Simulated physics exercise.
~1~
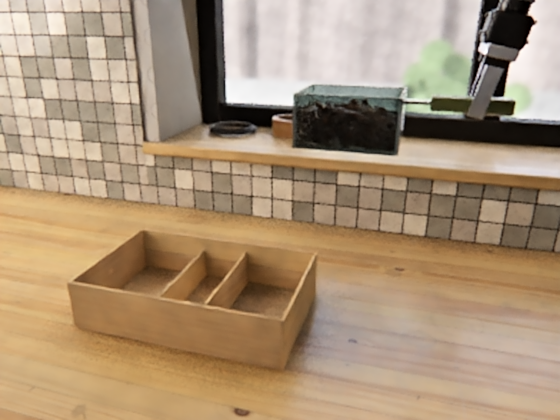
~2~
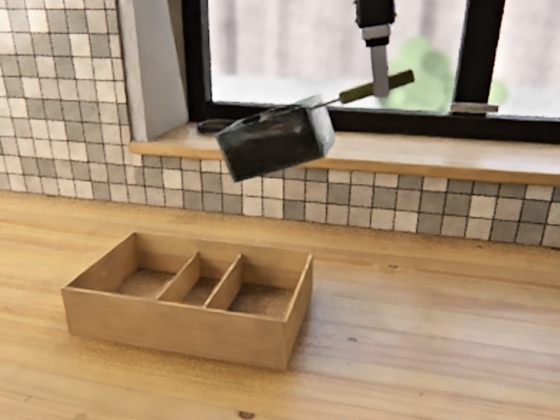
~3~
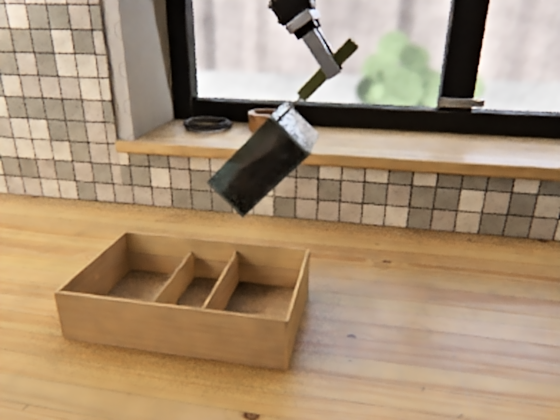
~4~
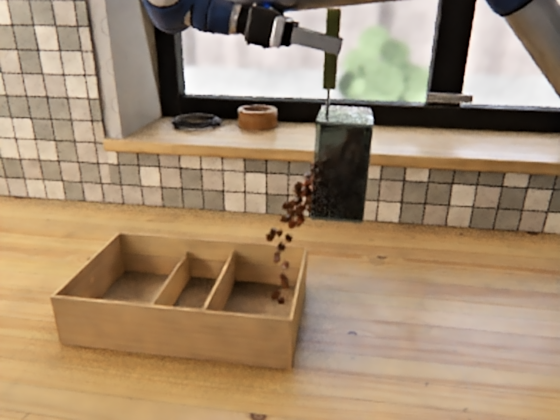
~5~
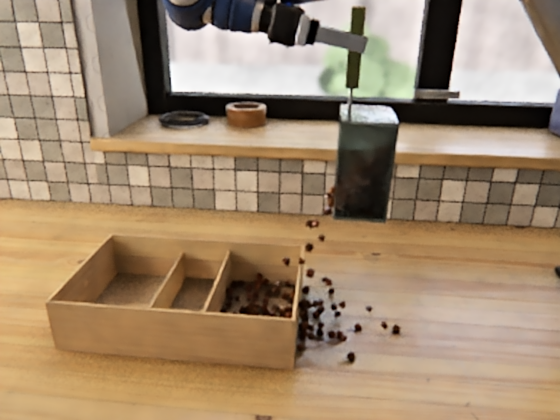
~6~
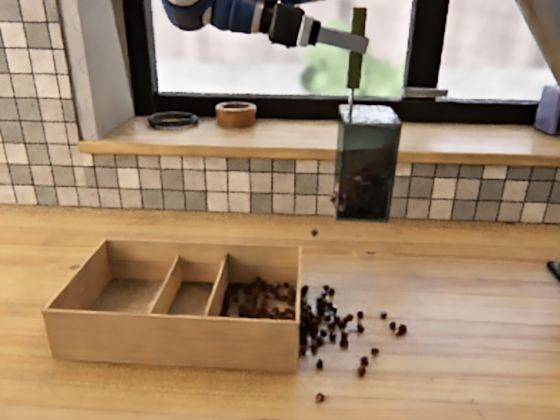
A robot arm with a dark gripper lifts a dark, clear-sided box of brown pellets by its handle from a wooden windowsill above a kitchen counter, seen from in front and slightly above. Below, an open wooden crate with three compartments sits on the pale wood, before grey and white tiles. The arm swings the box left and forward, tipping it steeply, then carries it right until it hangs upright on end. Pellets pour into the crate's right compartment, then spill past its edge. Finally, the box hangs still, with many pellets inside and others scattered on the counter.
